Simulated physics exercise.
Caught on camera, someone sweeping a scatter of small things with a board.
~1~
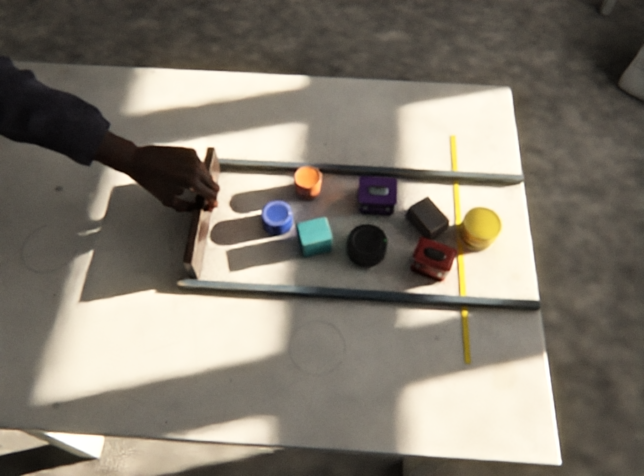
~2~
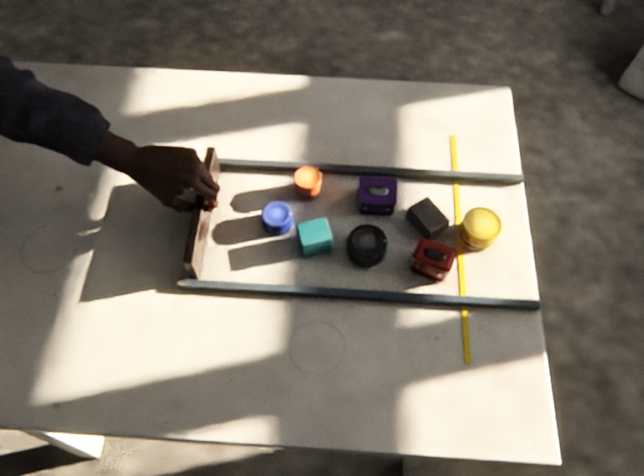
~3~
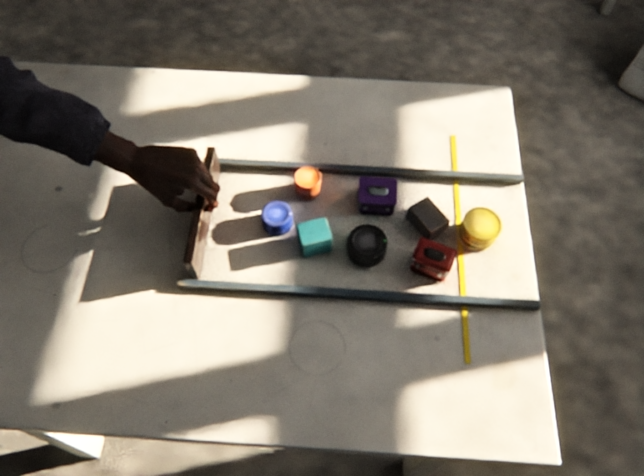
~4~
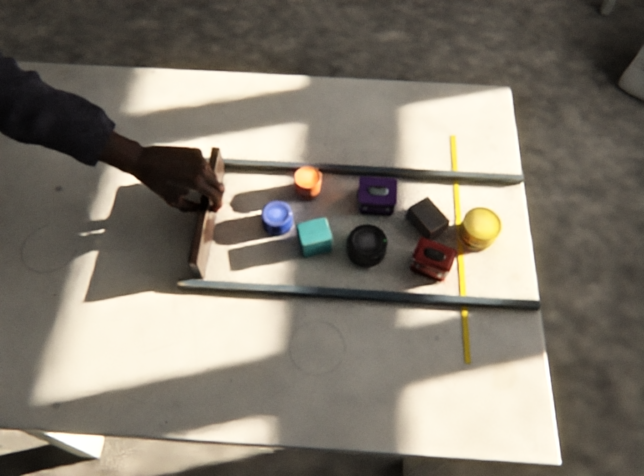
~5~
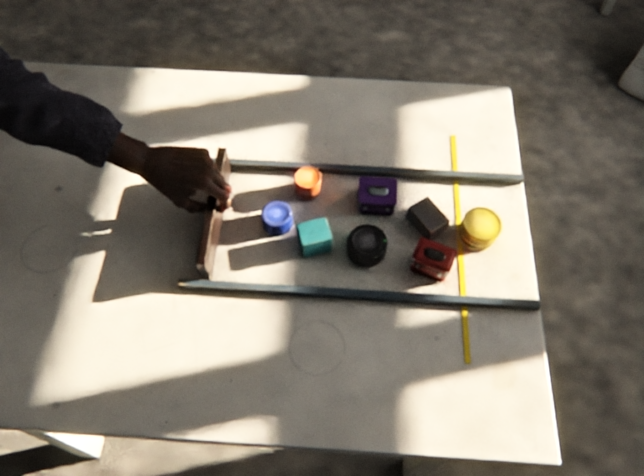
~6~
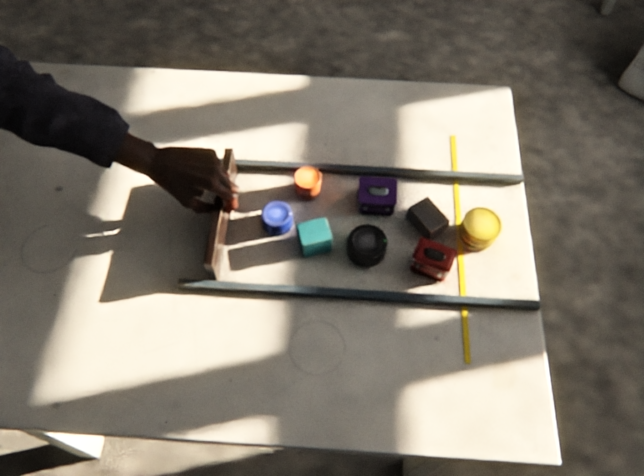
The video shows a hand holding a wooden board between two rails on a table, then moving it slightly to the right toward a scatter of small colored objects, which stay still near a yellow tape line.
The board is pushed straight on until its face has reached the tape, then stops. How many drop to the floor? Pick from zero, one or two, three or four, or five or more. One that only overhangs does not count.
The number that fall off is one or two.
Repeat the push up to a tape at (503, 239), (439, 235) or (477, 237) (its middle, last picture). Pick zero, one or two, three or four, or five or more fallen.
The falls would be five or more; one or two; three to four.
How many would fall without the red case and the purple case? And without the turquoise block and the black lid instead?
The counts: 0 and 1.
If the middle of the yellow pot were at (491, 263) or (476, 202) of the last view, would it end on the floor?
Place by place, it drops off; remains up.
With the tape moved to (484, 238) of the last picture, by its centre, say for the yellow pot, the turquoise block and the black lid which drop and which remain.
The yellow pot tumbles off; the turquoise block holds on; the black lid tumbles off.
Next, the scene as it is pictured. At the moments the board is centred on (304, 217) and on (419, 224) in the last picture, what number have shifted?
First 3, then 8.
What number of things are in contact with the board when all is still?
3 of them.
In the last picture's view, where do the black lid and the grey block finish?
The black lid stops around (513, 256); the grey block around (525, 229).
A little later, none off yet; yellow pot at rest near (479, 230); red case at rest near (433, 260); grey block at rest near (428, 219).
When it is over, the number that fall off is one or two; down, red case and yellow pot.
